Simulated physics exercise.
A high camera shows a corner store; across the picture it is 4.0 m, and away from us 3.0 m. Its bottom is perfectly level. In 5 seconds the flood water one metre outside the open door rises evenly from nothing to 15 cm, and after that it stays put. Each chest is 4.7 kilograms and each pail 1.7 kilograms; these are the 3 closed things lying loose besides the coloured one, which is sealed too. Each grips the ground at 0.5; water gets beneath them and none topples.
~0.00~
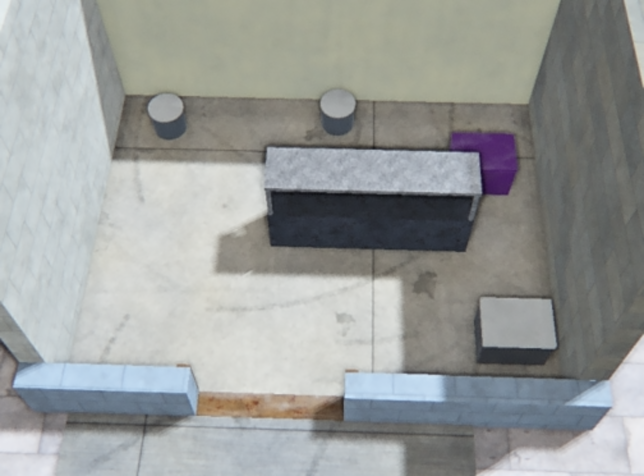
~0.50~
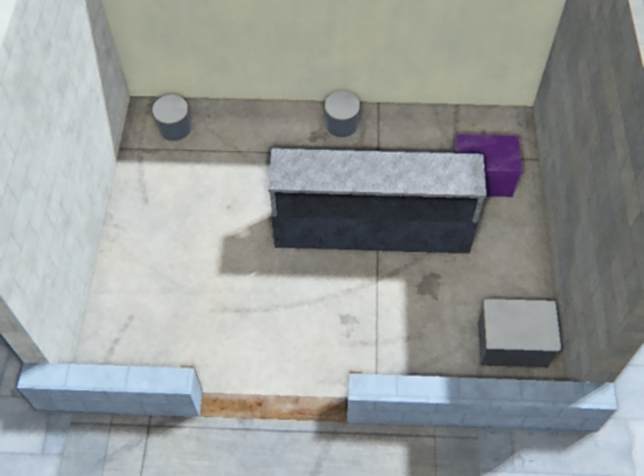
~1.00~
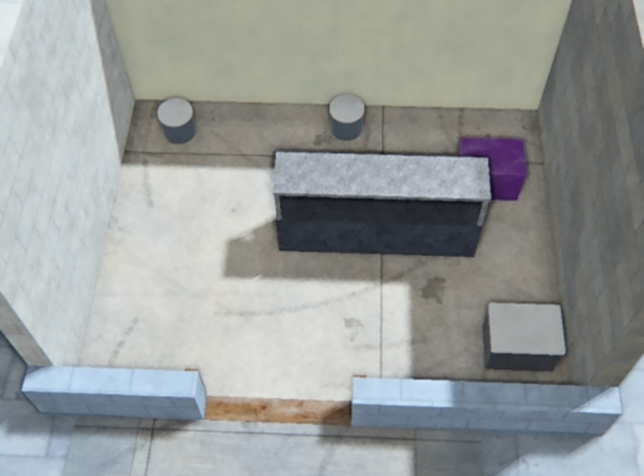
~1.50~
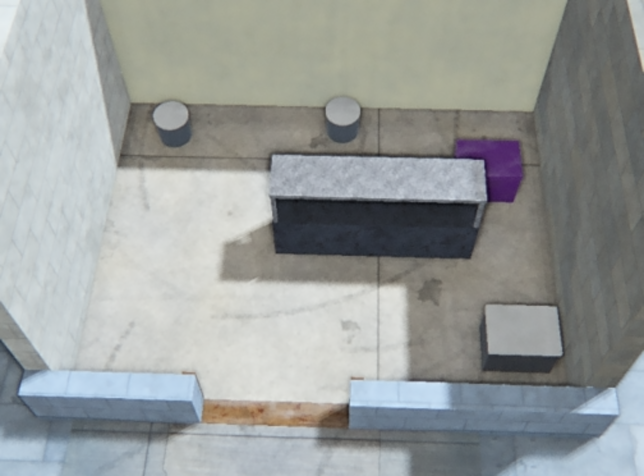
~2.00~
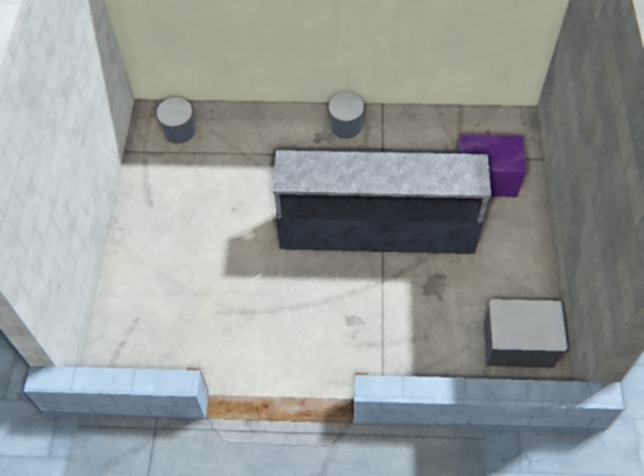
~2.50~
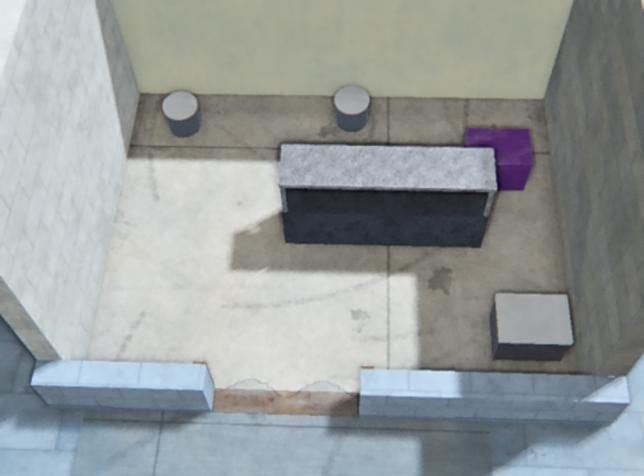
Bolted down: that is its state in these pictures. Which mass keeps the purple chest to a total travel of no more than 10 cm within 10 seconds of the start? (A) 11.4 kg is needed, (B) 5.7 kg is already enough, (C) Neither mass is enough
B.
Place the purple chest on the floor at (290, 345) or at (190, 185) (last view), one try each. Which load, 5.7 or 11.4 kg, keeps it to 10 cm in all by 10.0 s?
In order: Both fall short; both fall short.
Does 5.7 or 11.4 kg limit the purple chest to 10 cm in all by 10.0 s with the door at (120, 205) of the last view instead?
The answer is that neither mass suffices.
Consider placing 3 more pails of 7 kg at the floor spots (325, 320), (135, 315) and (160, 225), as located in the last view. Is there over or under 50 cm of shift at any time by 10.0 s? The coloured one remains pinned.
In that order: Beyond it, within it, within it.
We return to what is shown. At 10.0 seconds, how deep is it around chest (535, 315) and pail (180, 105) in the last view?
Depths: Near 4 cm, then near 4 cm.
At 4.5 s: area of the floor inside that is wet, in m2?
Wet area: Approx. 3.0 m2.
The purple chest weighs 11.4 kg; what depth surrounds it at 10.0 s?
Depth: Approx. 3 cm.
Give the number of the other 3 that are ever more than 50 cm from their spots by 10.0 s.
I count 3 of them.
After 3.5 s the purple chest would be 0 cm from its start with 5.7 kg and 0 cm from its start with 11.4 kg; 0 cm of water round it then.
After 4.5 s the purple chest would be 0 cm from its start with 5.7 kg and 0 cm from its start with 11.4 kg; 0 cm of water round it then.
After 7.0 s the purple chest would be 0 cm from its start with 5.7 kg and 0 cm from its start with 11.4 kg; 0 cm of water round it then.
After 10.0 s the purple chest would be 0 cm from its start with 5.7 kg and 0 cm from its start with 11.4 kg; 3 cm of water round it then.
